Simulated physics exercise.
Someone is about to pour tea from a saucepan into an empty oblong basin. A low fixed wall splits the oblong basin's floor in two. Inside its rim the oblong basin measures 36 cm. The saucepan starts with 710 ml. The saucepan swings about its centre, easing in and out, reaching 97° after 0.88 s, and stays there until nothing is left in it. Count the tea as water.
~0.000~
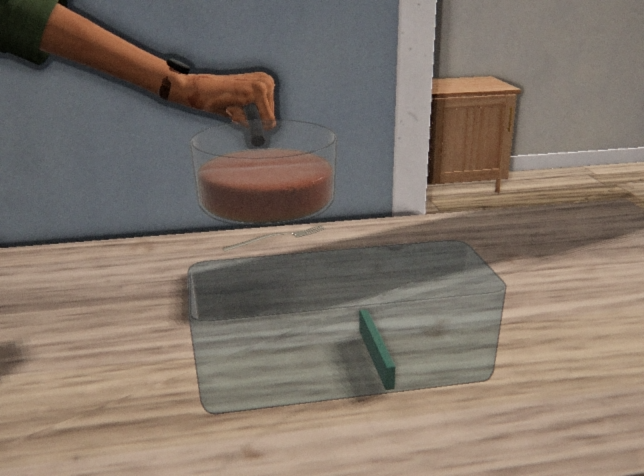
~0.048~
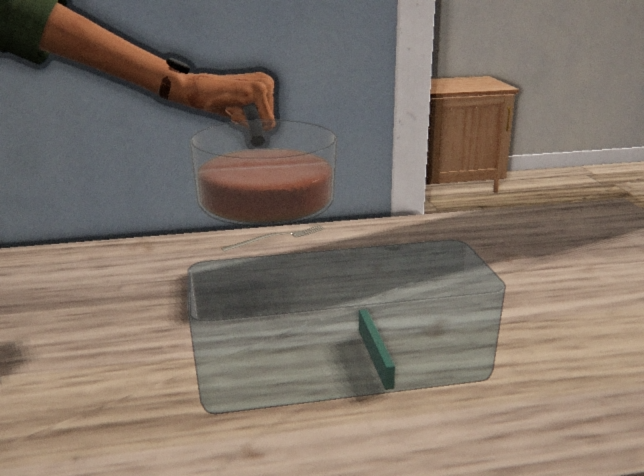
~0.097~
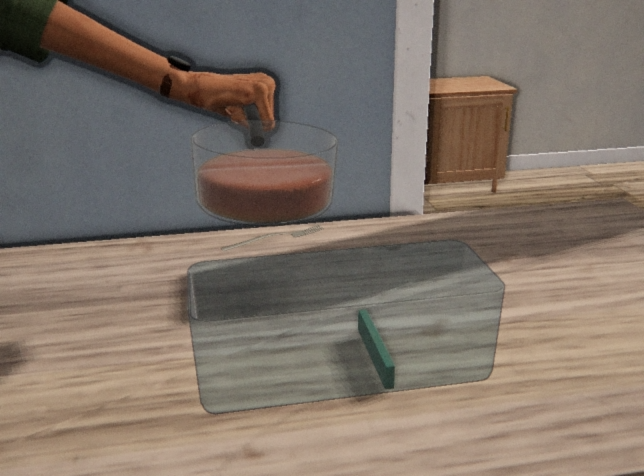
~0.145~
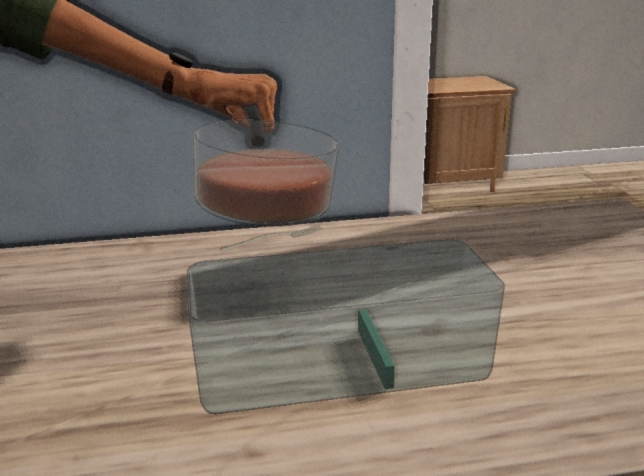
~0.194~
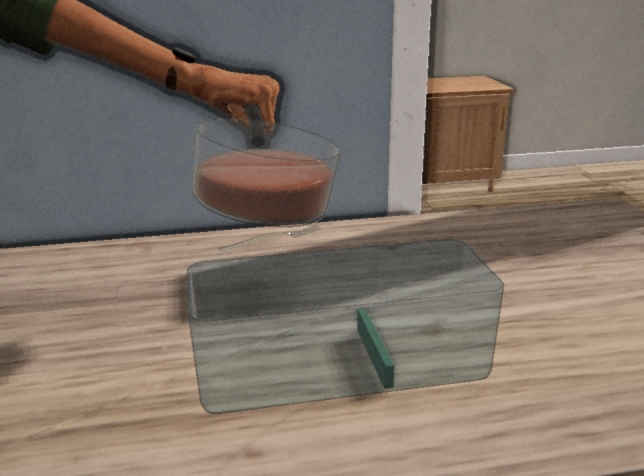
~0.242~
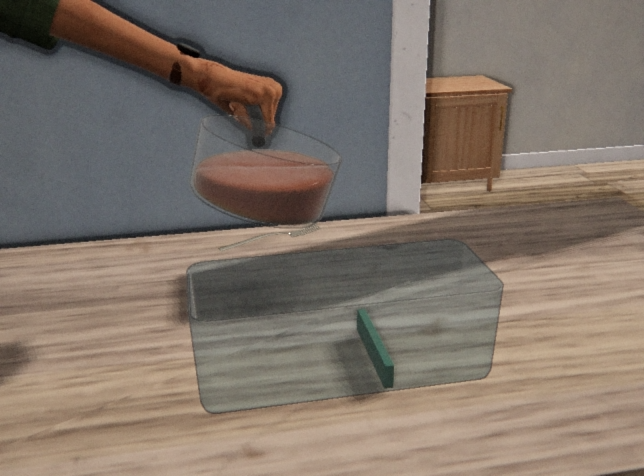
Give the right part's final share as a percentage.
Roughly 45 per cent is past the wall.
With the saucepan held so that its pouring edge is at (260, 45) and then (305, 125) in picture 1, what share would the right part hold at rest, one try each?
In turn about 10 and 15 per cent.
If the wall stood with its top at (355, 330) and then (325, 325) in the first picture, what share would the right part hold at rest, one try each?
First 70, then 95 per cent.
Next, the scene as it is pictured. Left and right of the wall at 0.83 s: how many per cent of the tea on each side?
Near 28 on the left, 46 on the right.
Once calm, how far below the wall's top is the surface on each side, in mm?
Some 20 mm on the left and 16 mm on the right.
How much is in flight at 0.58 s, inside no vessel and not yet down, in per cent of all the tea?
Some 36 per cent.
Then, 0.58 s in, the tilt is 72° and 57 per cent is still to pour, 3 is left of the wall and 4 right of it.
Then, 0.83 s in, the tilt is 96° and 16 per cent is still to pour, 27 is left of the wall and 46 right of it.
Then, 1.10 s in, the tilt is 97° and 3 per cent is still to pour, 50 is left of the wall and 44 right of it.
Then, 1.38 s in, the tilt is 97° and 0 per cent is still to pour, 54 is left of the wall and 45 right of it.
Finally, 55 per cent lies left of the wall, 45 right of it and 1 outside.
